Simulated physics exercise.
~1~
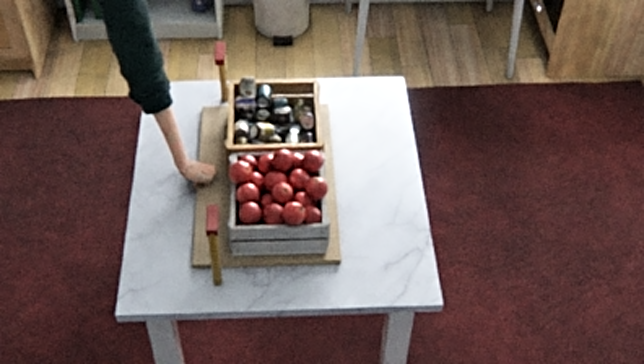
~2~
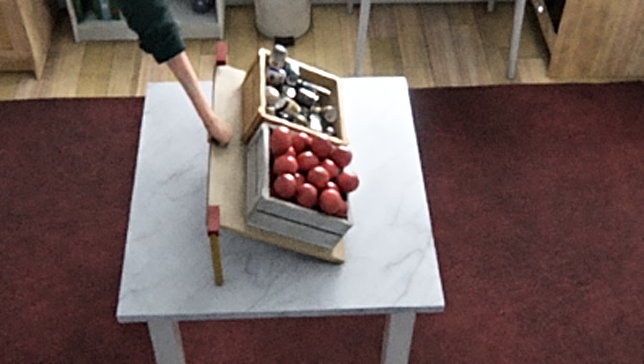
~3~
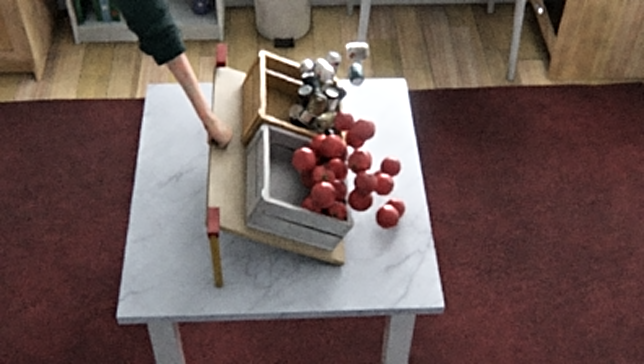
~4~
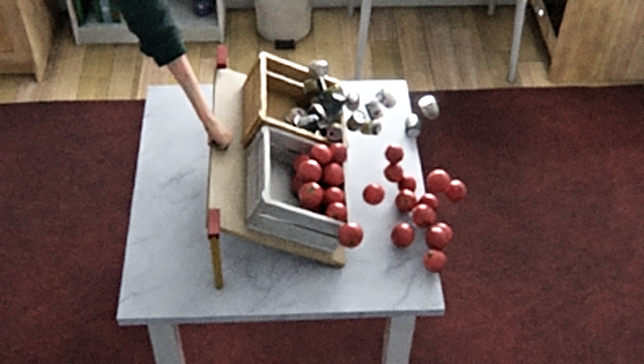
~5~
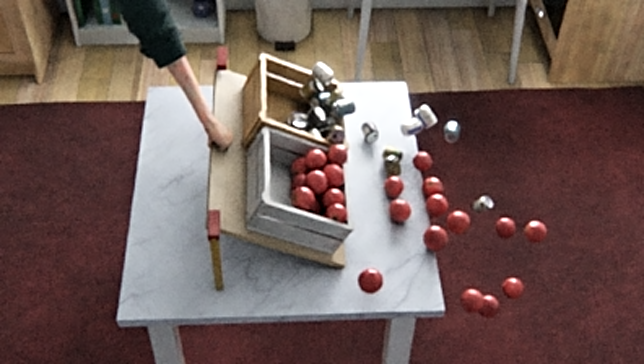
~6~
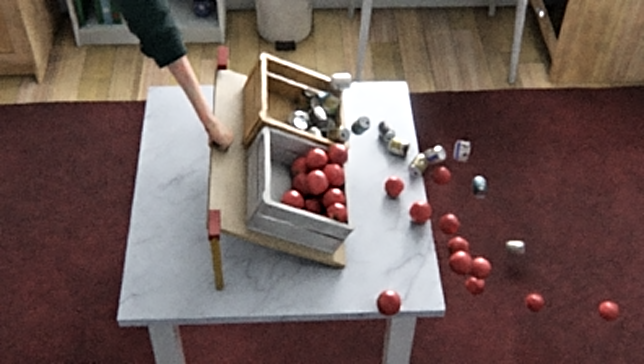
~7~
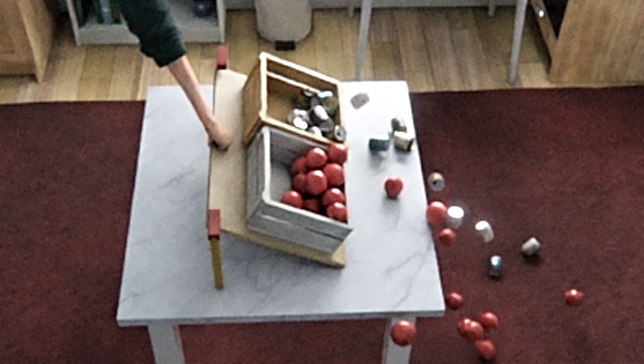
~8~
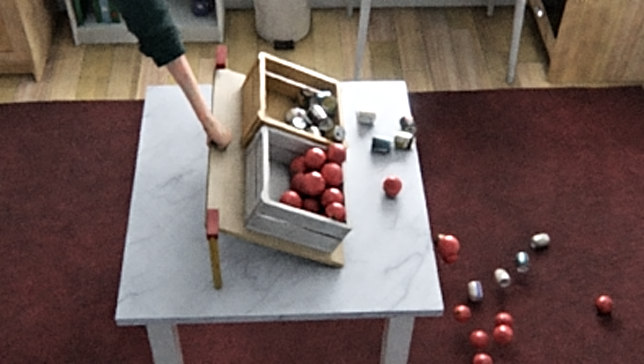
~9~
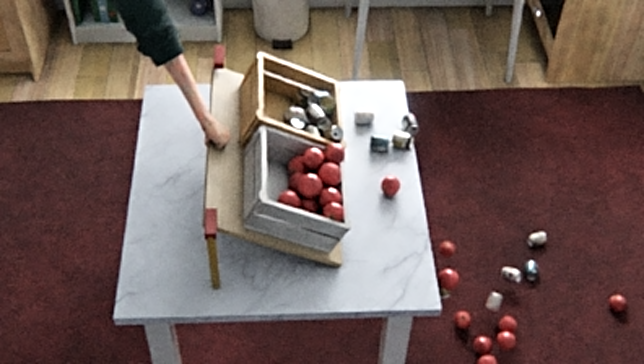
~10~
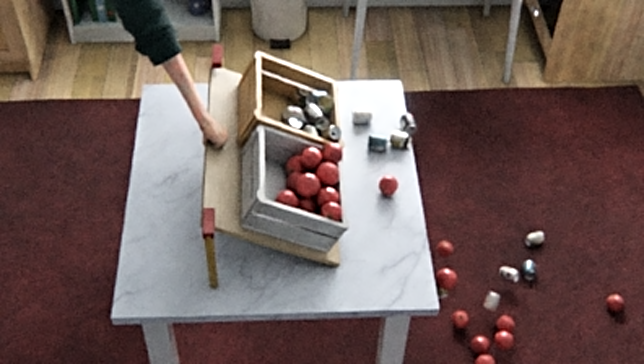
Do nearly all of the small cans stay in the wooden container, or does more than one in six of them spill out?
More than one in six of the small cans spill out of the wooden container. Some come to rest on the table and others on the carpet, while the rest stay inside.
